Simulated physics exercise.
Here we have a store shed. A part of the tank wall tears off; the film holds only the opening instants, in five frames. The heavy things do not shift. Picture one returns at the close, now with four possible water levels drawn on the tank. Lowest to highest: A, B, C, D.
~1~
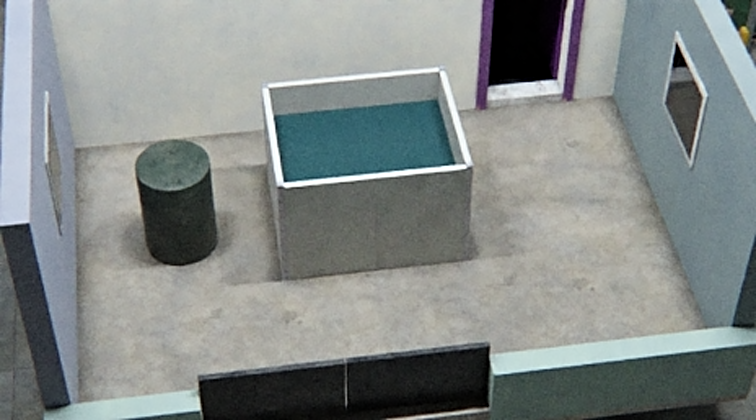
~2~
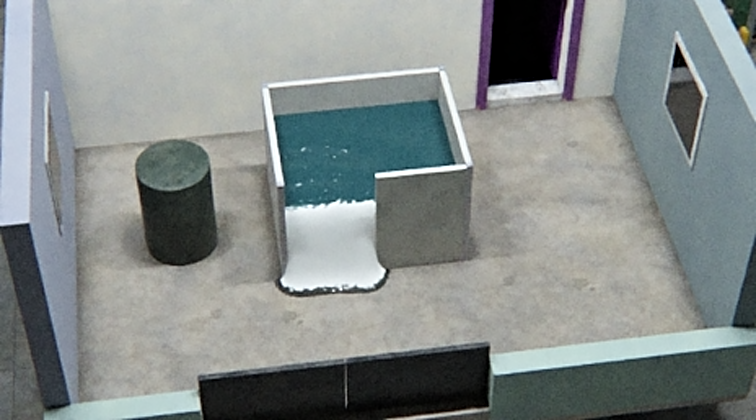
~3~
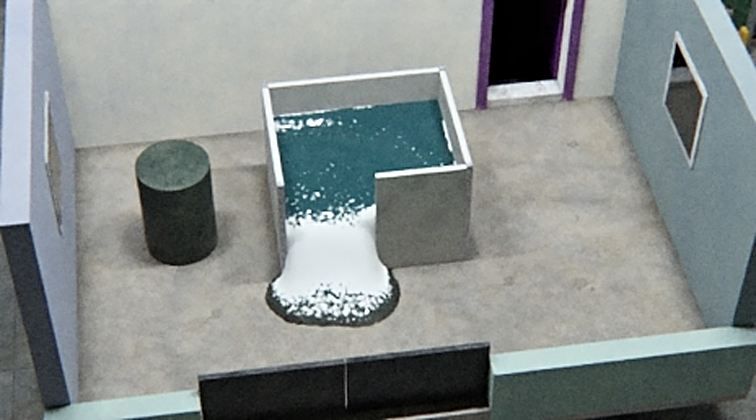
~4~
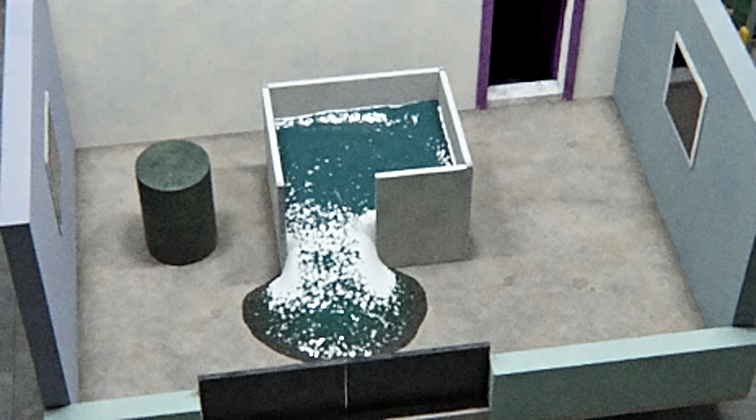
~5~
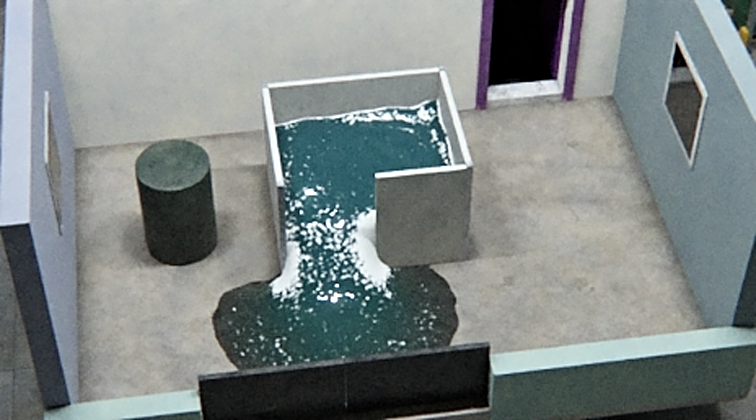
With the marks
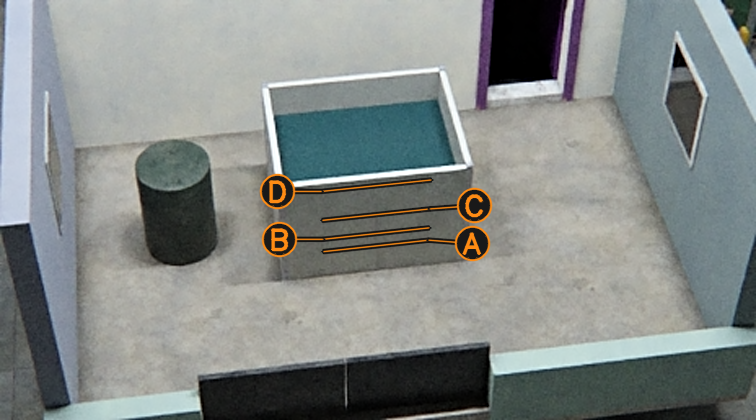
At first, a square tank of still teal water stands in a store shed beside a dark green cylinder. The left part of the tank's front wall opens, and water pours out, white and foaming. It spreads across the floor in a widening, rounded pool, reaching the dark gate at the front.
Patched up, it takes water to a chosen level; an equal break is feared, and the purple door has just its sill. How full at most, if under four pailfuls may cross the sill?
I would pick line C.
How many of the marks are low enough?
Three of the four.
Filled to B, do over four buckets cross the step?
No, not at all.
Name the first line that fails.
That is line D.
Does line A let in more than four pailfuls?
No.
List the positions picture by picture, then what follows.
Water in the tank at rest, its middle at (364, 153); foot of the purple doorway at (524, 104); shut gate at (345, 368), in the first picture.
Front seen at (380, 279), 1 % of the ground wet, in the second picture.
Front seen at (381, 310), 3 % of the ground wet, in the third picture.
Front seen at (398, 331), 8 % of the ground wet, in the fourth picture.
Front seen at (240, 344), 14 % of the ground wet, in the fifth picture.
On the marked copy, A at (376, 245); B at (376, 233); C at (376, 214); D at (376, 185); from the bottom up A, B, C, D.
For line A, nothing gets over.
For line B, nothing gets over.
For line C, a bucket or two gets in.
For line D, about 14 bucketfuls get in.
